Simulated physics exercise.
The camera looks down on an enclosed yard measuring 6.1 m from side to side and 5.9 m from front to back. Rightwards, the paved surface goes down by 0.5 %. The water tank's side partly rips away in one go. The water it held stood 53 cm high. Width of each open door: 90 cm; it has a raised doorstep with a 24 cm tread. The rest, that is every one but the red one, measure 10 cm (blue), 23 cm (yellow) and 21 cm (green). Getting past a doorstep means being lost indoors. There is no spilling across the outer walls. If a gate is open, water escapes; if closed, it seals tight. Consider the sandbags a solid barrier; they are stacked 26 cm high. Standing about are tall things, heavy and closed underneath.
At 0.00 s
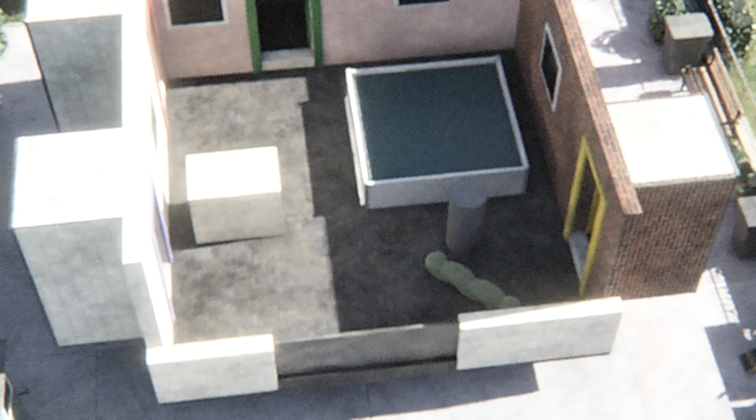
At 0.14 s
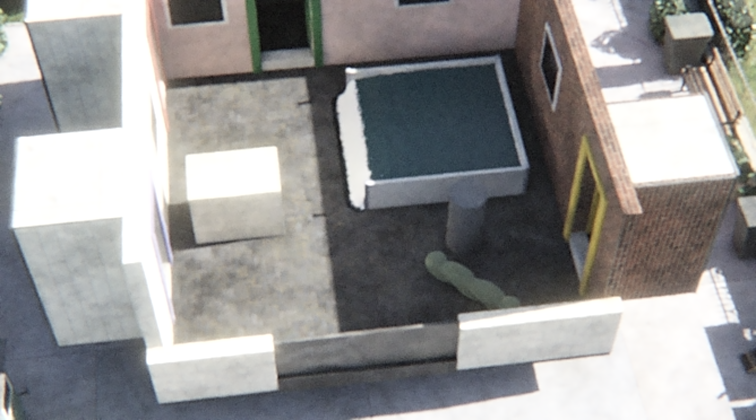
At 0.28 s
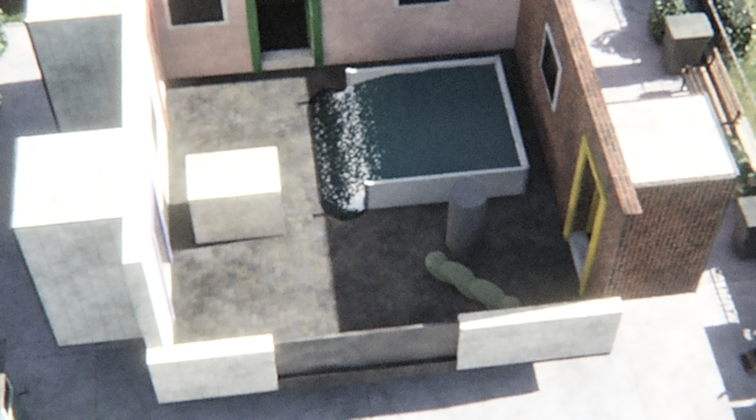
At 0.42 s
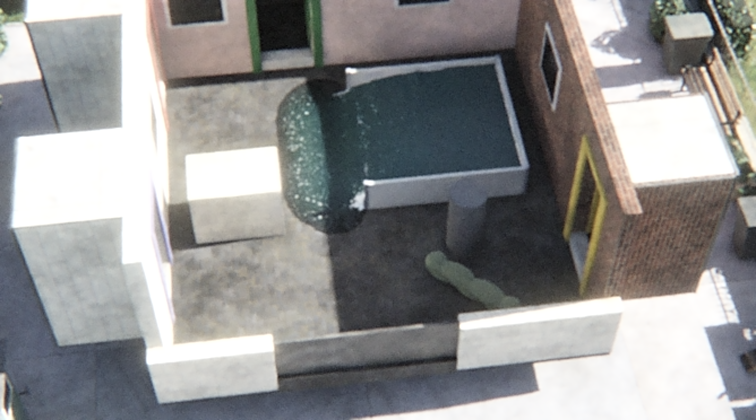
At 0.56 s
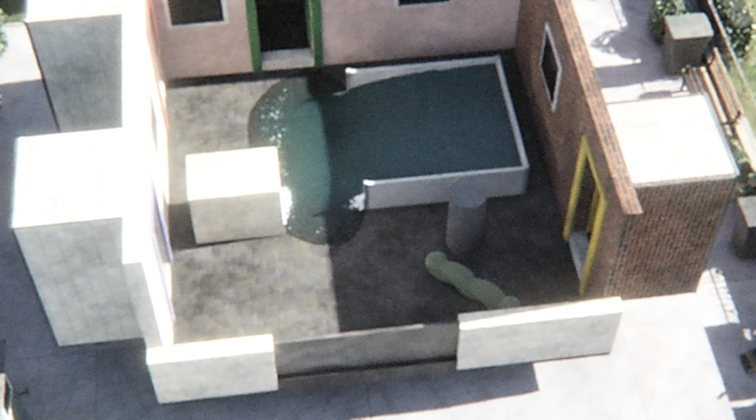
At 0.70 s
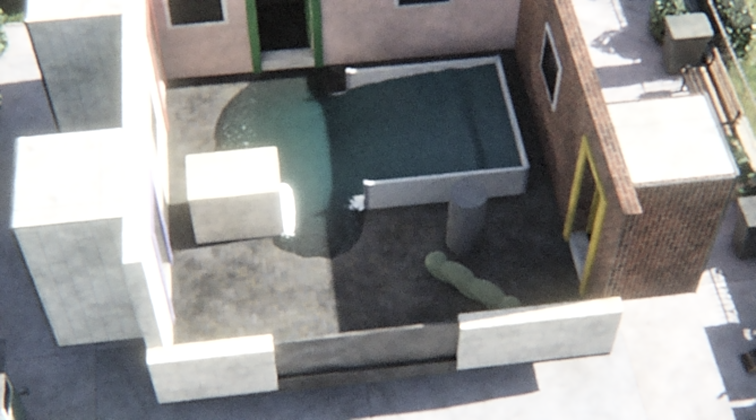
A walled tank's left side gives way, and dark water spreads left across the yard around a pale block.
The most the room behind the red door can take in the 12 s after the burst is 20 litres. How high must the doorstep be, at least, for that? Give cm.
About 29 cm.
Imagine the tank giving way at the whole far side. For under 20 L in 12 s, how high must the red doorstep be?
Some 19 cm.
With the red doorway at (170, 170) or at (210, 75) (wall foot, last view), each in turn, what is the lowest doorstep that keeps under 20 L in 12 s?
You'd want about 28 cm there first, then about 27 cm.
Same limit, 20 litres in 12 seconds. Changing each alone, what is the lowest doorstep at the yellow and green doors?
You'd want some 8.5 cm at yellow and some 13.0 cm at green.
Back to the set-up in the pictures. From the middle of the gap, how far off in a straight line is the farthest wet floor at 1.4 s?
3.6 metres.
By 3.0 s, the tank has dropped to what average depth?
It averages near 16 cm.
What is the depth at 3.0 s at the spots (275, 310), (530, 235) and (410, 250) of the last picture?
3, 0 and 0 cm, respectively.
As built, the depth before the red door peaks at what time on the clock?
That happens close to 2.8 s on the clock.
After 1.4 s water covers 35 % of the floor, deepest (34 cm) near (168, 173); 18 cm at the red door, 0 litres in over its 18 cm doorstep.
After 3.0 s water covers 60 % of the floor, deepest (36 cm) near (165, 84); 34 cm at the red door, 58 litres in over its 18 cm doorstep.
After 12.0 s water covers 95 % of the floor, deepest (16 cm) near (544, 274); 4 cm at the red door, 120 litres in over its 18 cm doorstep.
At the red door as built, the water arrived by 1.2 s and peaked near 36 cm at 2.8 s.
With a doorstep of 23.5 cm, 52 litres would have come in within the 12 s; with 32 cm, 8 litres. So under 20 litres takes about 29 cm.
